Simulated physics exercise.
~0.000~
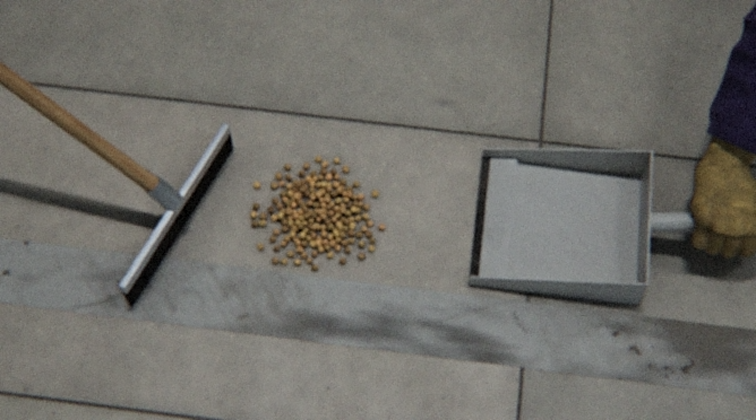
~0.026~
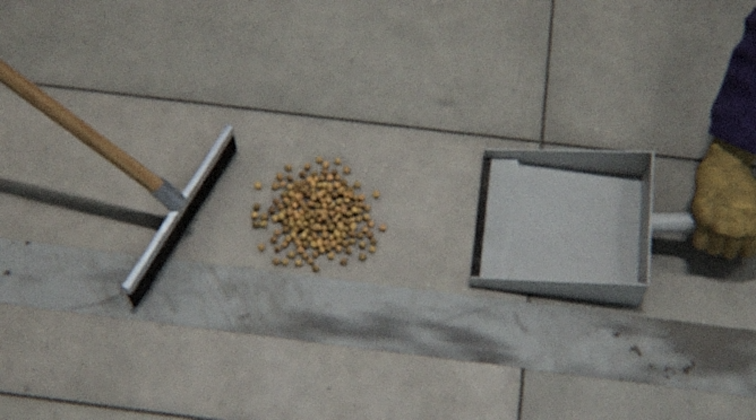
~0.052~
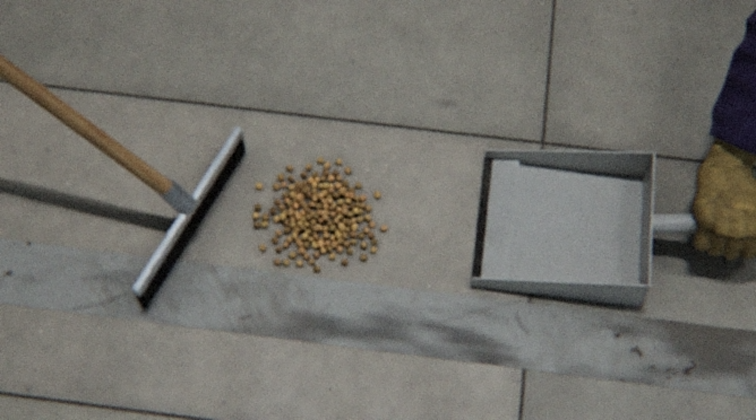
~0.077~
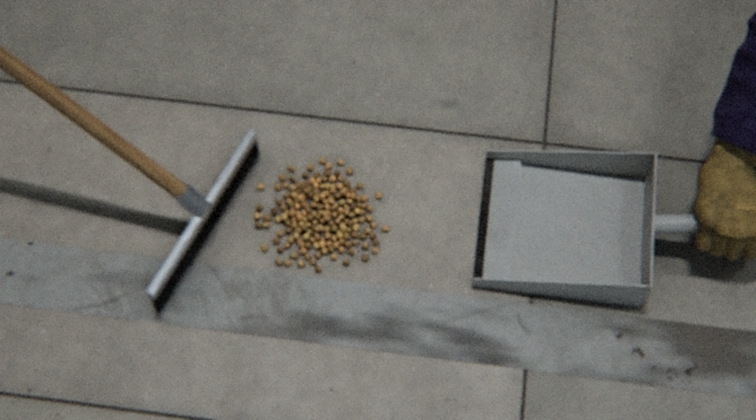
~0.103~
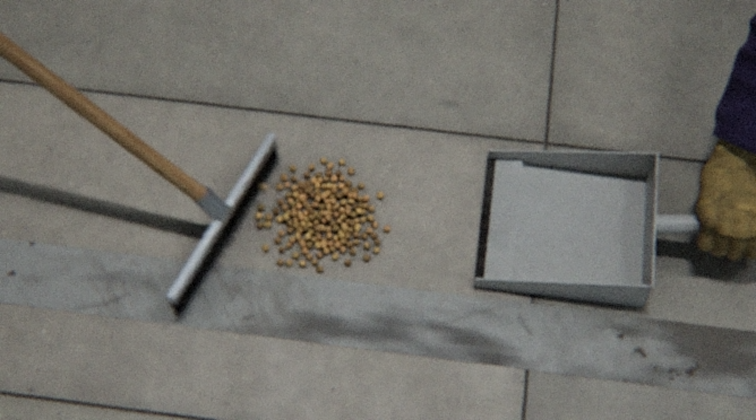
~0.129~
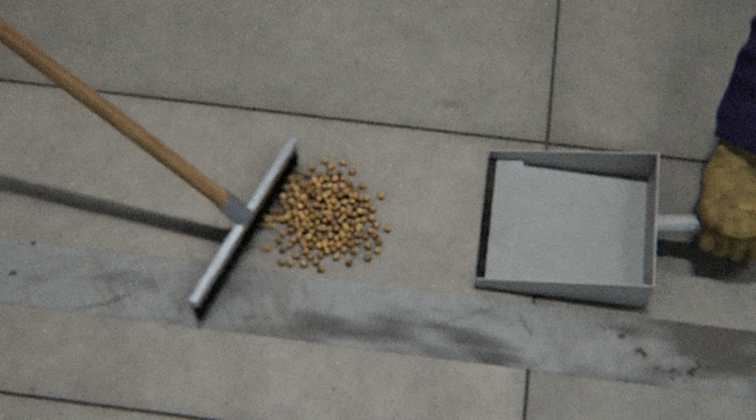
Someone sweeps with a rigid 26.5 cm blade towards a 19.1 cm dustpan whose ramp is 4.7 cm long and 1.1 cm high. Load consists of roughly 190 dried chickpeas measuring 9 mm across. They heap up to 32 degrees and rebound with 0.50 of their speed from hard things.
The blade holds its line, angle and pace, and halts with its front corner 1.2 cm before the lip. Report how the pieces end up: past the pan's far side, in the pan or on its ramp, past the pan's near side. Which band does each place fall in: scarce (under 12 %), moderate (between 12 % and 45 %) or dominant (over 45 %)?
Far side: Scarce; pan: Moderate; near side: Moderate.
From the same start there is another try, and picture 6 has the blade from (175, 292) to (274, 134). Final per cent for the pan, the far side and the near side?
Final per cent - pan 15, far 0, near 25.
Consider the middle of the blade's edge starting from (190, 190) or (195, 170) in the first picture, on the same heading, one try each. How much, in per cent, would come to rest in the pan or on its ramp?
I'd put it near 25 per cent for the first and near 25 per cent for the second.
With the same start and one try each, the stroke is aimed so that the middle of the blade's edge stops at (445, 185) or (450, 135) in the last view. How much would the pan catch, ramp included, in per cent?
Some 20 and 0 per cent.
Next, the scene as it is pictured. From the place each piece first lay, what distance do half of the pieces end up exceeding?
Roughly 24 cm.
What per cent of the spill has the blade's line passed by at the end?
I'd put it near 10 in a hundred.
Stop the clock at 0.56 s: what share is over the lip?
So far, roughly 30 per cent.
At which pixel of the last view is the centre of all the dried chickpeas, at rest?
Centre at rest: Approx. (485, 267) px.
Then, at 0.26 s, middle of the blade 17 cm from the lip; 0 % over the lip, far side 0 %, near side 20 %.
Then, at 0.34 s, middle of the blade 9 cm from the lip; 0 % over the lip, far side 5 %, near side 30 %.
Then, at 0.56 s, middle of the blade 6 cm from the lip; 30 % over the lip, far side 5 %, near side 35 %.
By 1.2 s all is still; far side 5 %, pan 25 %, near side 35 %, in front of the lip or behind the blade 35 %.
